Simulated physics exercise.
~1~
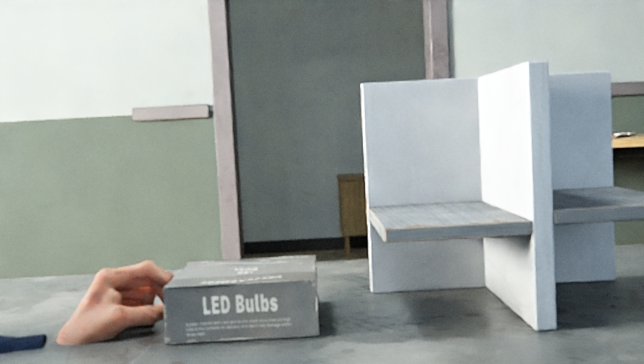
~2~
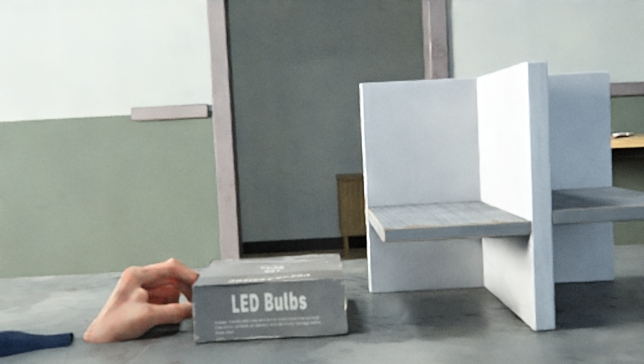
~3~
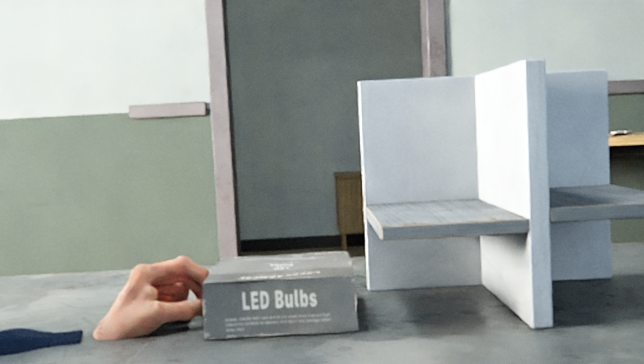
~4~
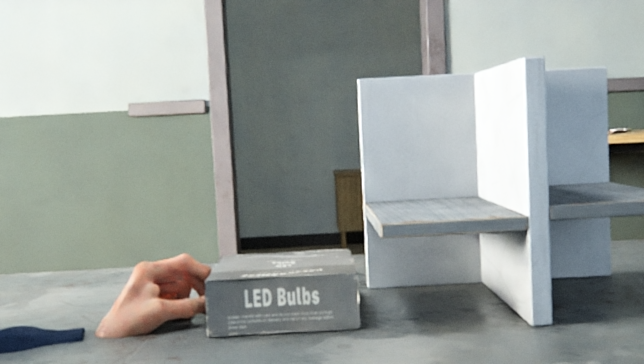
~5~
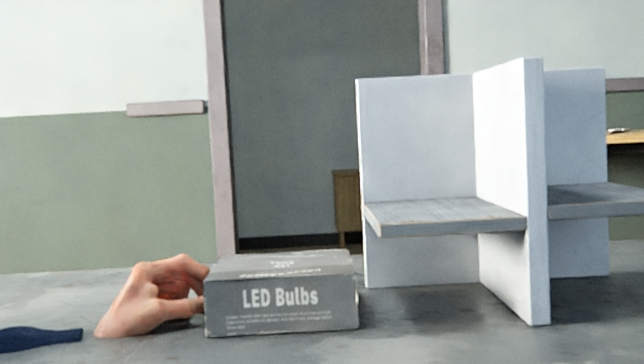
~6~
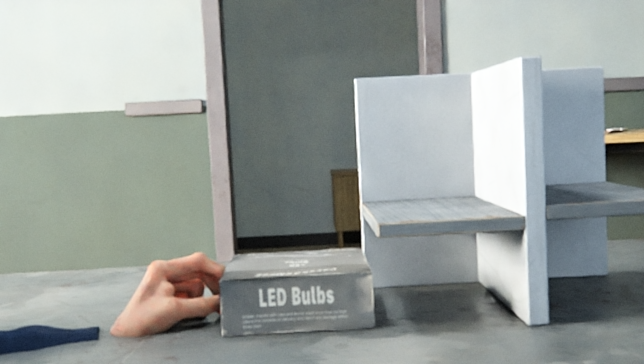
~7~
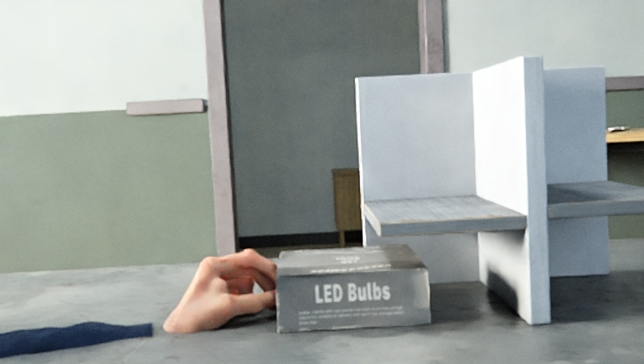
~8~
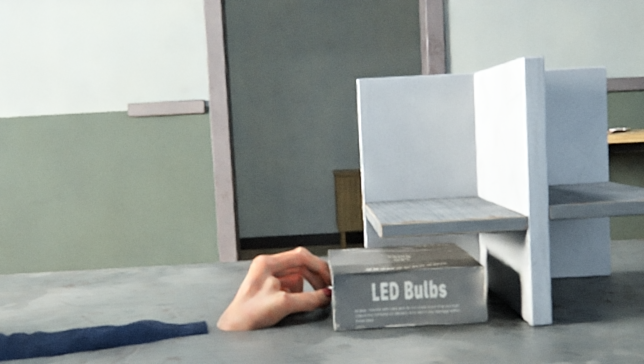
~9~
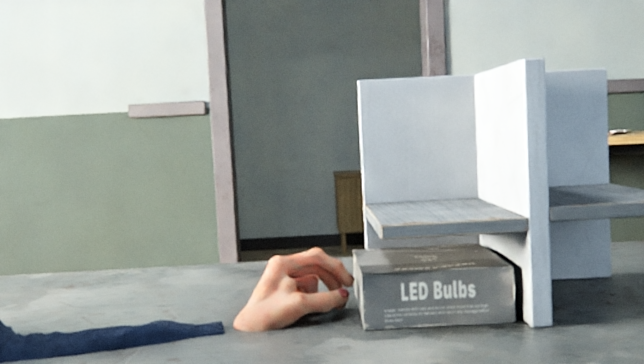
On a grey tabletop, a hand pushes a grey LED bulbs box rightward, pausing, then sliding it in under a low shelf.
